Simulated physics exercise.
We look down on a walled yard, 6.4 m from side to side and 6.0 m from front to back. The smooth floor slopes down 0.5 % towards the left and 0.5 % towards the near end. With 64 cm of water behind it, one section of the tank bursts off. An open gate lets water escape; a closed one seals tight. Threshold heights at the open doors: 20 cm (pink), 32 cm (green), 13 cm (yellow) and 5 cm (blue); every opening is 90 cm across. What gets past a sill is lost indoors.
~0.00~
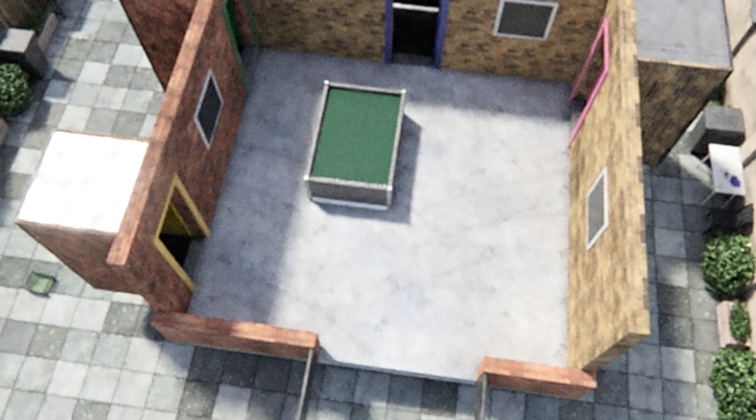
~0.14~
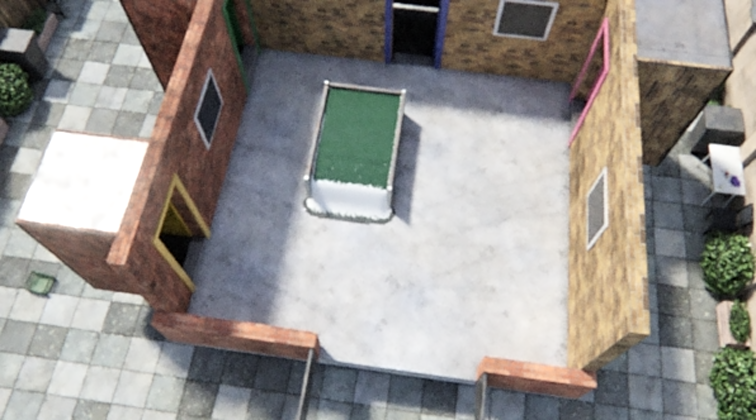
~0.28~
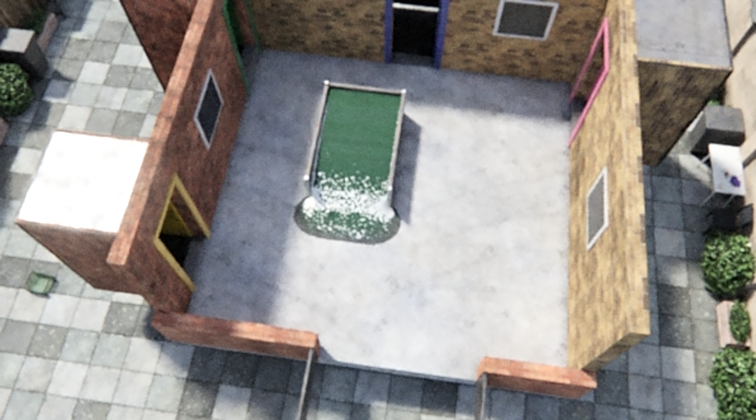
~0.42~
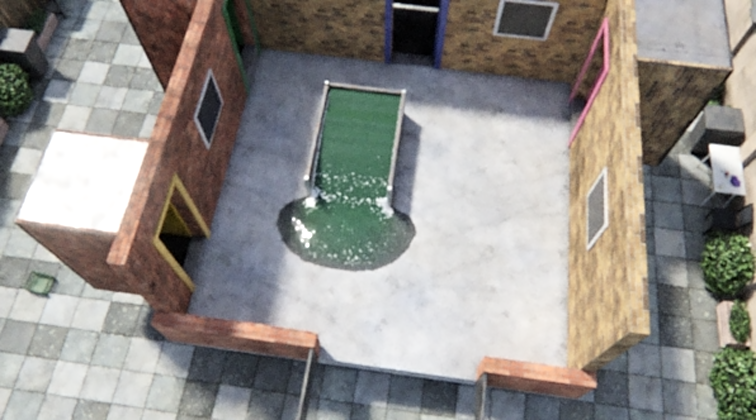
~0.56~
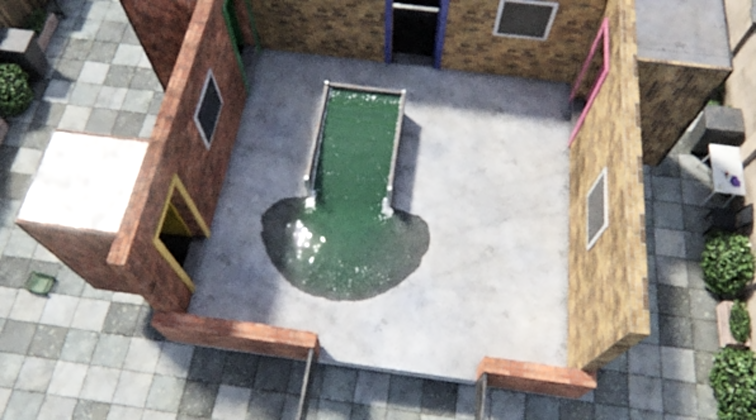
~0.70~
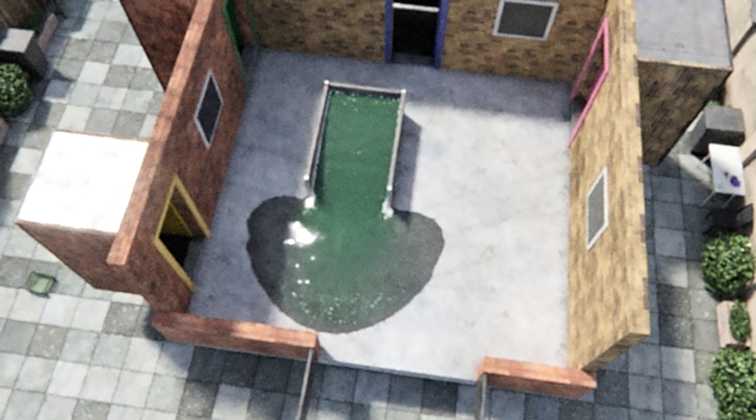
Green water bursts from the near end of a rectangular tank standing on the pale floor of a brick-walled yard. It drops in a white, foamy sheet, then spreads into a rounded pool that widens to both sides and towards the near wall, darkening the floor while the tank's other sides stay standing.
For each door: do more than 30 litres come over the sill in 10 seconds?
Within that time: At the pink door it stays under the limit; at the green door it stays under the limit; at the yellow door it keeps below the limit; at the blue door it does not reach the limit.
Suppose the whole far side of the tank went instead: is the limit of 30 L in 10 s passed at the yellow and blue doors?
Then: Yellow under, blue above.
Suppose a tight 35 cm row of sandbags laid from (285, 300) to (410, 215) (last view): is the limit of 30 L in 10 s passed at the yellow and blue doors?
Then: Yellow over, blue below.
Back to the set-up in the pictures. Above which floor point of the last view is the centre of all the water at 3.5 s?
Around (315, 245).
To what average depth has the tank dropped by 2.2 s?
Roughly 20 cm on average.
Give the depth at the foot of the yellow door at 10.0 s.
Roughly 4.5 cm deep.
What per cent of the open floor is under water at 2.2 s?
Near 35 per cent is wet.
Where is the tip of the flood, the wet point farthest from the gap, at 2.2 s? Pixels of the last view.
Near (506, 369).
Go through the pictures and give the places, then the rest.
The first picture shows the tank at (357, 136) is whole and still, 64 cm deep.
In the second picture, the front is at (392, 211), 0.8 m from the gap at (349, 194); 0.4 m2 of floor is under water; 64 cm left at the back of the tank.
In the third picture, water pours out at (349, 196) and has run 1.0 m, to (392, 229); typically 11 cm deep outside, 64 cm at the tank's back.
In the fourth picture, water pours out at (349, 196) and has run 1.3 m, to (381, 263); typically 9 cm deep outside, 63 cm at the tank's back.
In the fifth picture, water pours out at (349, 197) and has run 1.8 m, to (358, 296); typically 6 cm deep outside, 57 cm at the tank's back.
In the sixth picture, water pours out at (349, 197) and has run 2.4 m, to (342, 329); typically 5 cm deep outside, 53 cm at the tank's back.
After 1.4 s water covers 30 % of the floor and is deepest (30 cm) near (300, 341); pink door not reached, green door not reached, yellow door not reached, blue door not reached.
After 2.2 s water covers 35 % of the floor and is deepest (40 cm) near (195, 326); pink door not reached, green door not reached, yellow door 11 cm at the sill, 0 L in, blue door not reached.
After 3.5 s water covers 40 % of the floor and is deepest (22 cm) near (185, 325); pink door not reached, green door not reached, yellow door 14 cm at the sill, 5 L in, blue door not reached.
After 6.0 s water covers 55 % of the floor and is deepest (12 cm) near (301, 67); pink door not reached, green door 5 cm at the sill, 0 L in, yellow door 9 cm at the sill, 8 L in, blue door not reached.
After 10.0 s water covers 65 % of the floor and is deepest (7 cm) near (235, 143); pink door not reached, green door 5 cm at the sill, 0 L in, yellow door 5 cm at the sill, 8 L in, blue door 2 cm at the sill, 0 L in.
